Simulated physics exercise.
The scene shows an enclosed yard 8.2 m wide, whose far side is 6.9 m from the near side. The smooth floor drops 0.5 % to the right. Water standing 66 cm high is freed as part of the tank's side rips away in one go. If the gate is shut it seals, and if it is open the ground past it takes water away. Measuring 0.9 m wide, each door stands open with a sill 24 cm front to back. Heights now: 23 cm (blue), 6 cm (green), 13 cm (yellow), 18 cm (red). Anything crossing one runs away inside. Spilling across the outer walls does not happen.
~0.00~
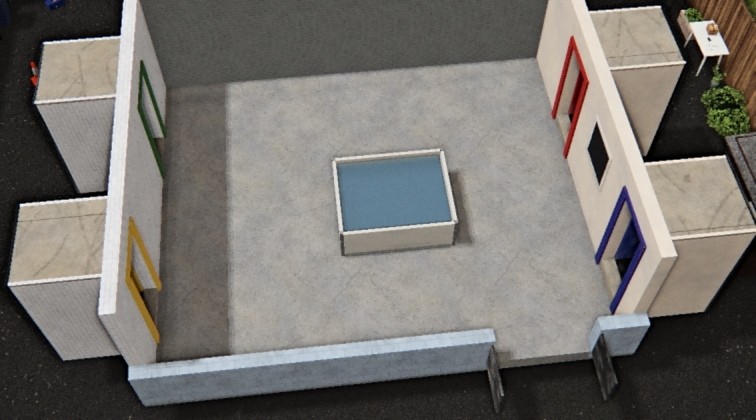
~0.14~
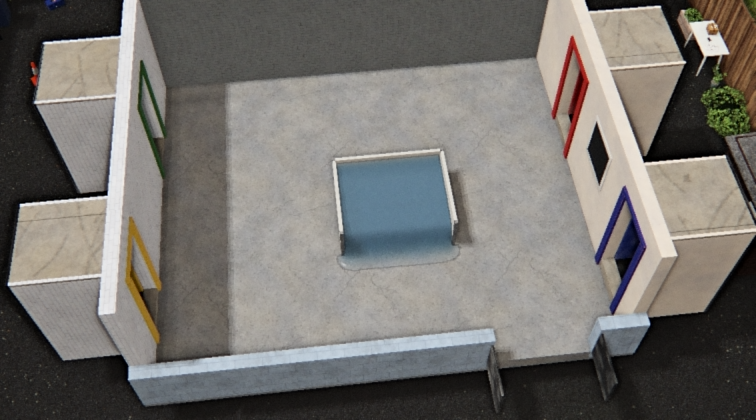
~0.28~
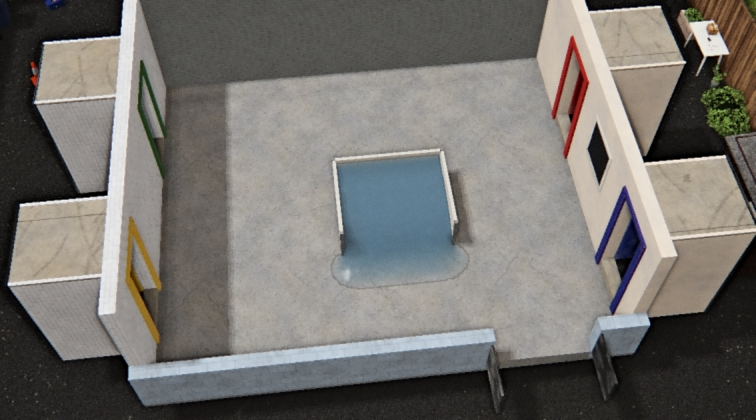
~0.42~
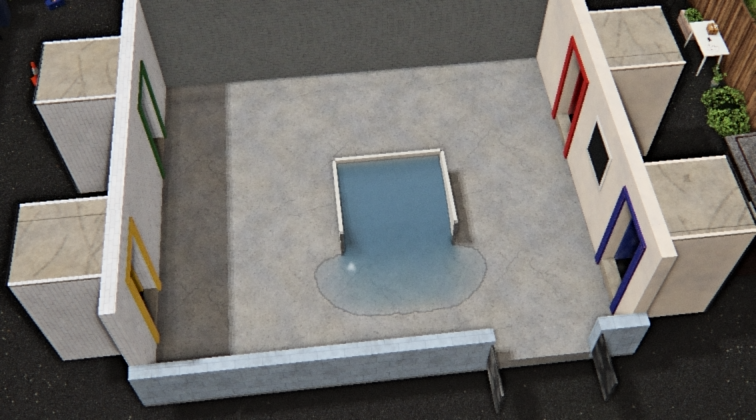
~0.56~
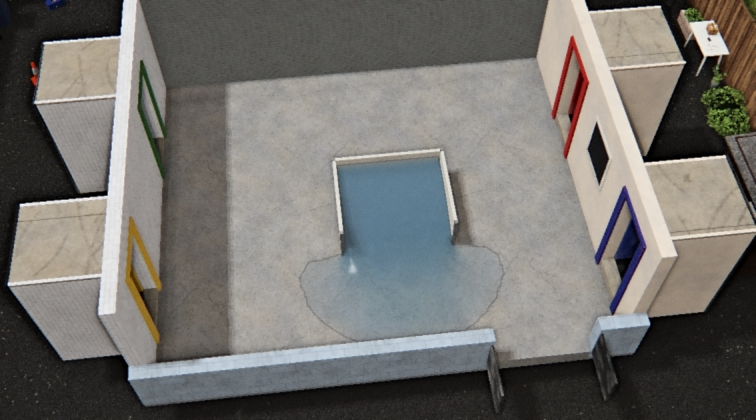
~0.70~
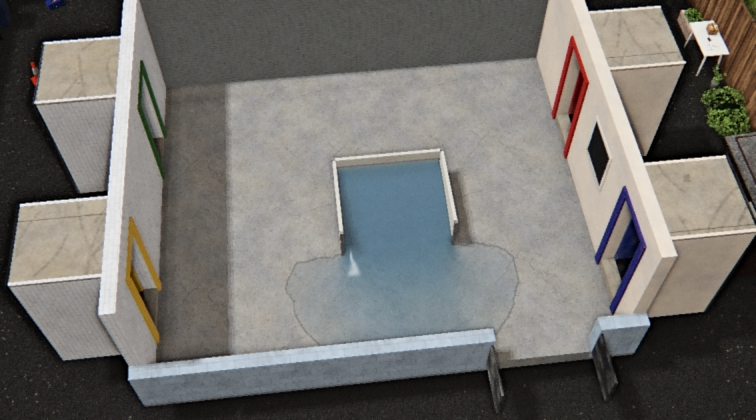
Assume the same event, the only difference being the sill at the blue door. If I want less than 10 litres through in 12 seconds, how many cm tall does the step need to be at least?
You would need about 15 cm.
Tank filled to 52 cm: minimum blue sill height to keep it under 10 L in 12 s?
I'd say close to 11.5 cm.
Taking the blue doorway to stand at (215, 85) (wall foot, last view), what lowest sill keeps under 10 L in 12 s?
It needs about 6.0 cm.
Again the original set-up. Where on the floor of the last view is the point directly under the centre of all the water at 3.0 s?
(385, 301).
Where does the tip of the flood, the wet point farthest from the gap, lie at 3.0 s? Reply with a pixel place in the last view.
The farthest wet point sits near (156, 384) in the last view.
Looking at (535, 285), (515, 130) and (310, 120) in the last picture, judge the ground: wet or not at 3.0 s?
In the order asked: Soaked, untouched, untouched.
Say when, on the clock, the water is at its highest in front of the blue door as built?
Around 3.2 s.
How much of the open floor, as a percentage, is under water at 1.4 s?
Wet: Close to 20 %.
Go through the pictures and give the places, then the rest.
Still water, 66 cm deep, in the tank at (393, 193); the blue door at (618, 257) is dry, in the first frame.
The front is at (357, 267), 0.3 m from the gap at (398, 241); 0.5 m2 of floor is wet, 66 cm left at the back, in the second frame.
The front is at (352, 285), 0.7 m from the gap at (398, 242); 1.5 m2 of floor is wet, 66 cm left at the back, in the third frame.
Water pours out at (398, 243) and has run 1.3 m, to (372, 312); about 10 cm deep outside, 60 cm at the back, in the fourth frame.
Water pours out at (398, 243) and has run 1.9 m, to (416, 338); about 8 cm deep outside, 55 cm at the back, in the fifth frame.
The front is at a hidden place, 2.3 m from the gap at (398, 244); 7.1 m2 of floor is wet, 55 cm left at the back; the blue door at (618, 257), 3.9 m from the gap, is still 1.8 m from the nearest water, in the sixth frame.
After 1.4 s water covers 20 % of the floor, deepest (43 cm) near (414, 347); it has not reached the blue door.
After 3.0 s water covers 30 % of the floor, deepest (27 cm) near (156, 384); 18 cm at the blue door, 0 litres in over its 23 cm sill.
After 12.0 s water covers 95 % of the floor, deepest (8 cm) near (431, 165); 4 cm at the blue door, 0 litres in over its 23 cm sill.
At the blue door as built, the water arrived by 2.6 s and peaked near 19 cm at 3.2 s.
Run again over the same 12 s with other heights there, 19 litres in over 13 cm, 3 litres over 17.5 cm. The limit of 10 litres is kept from about 15 cm up.
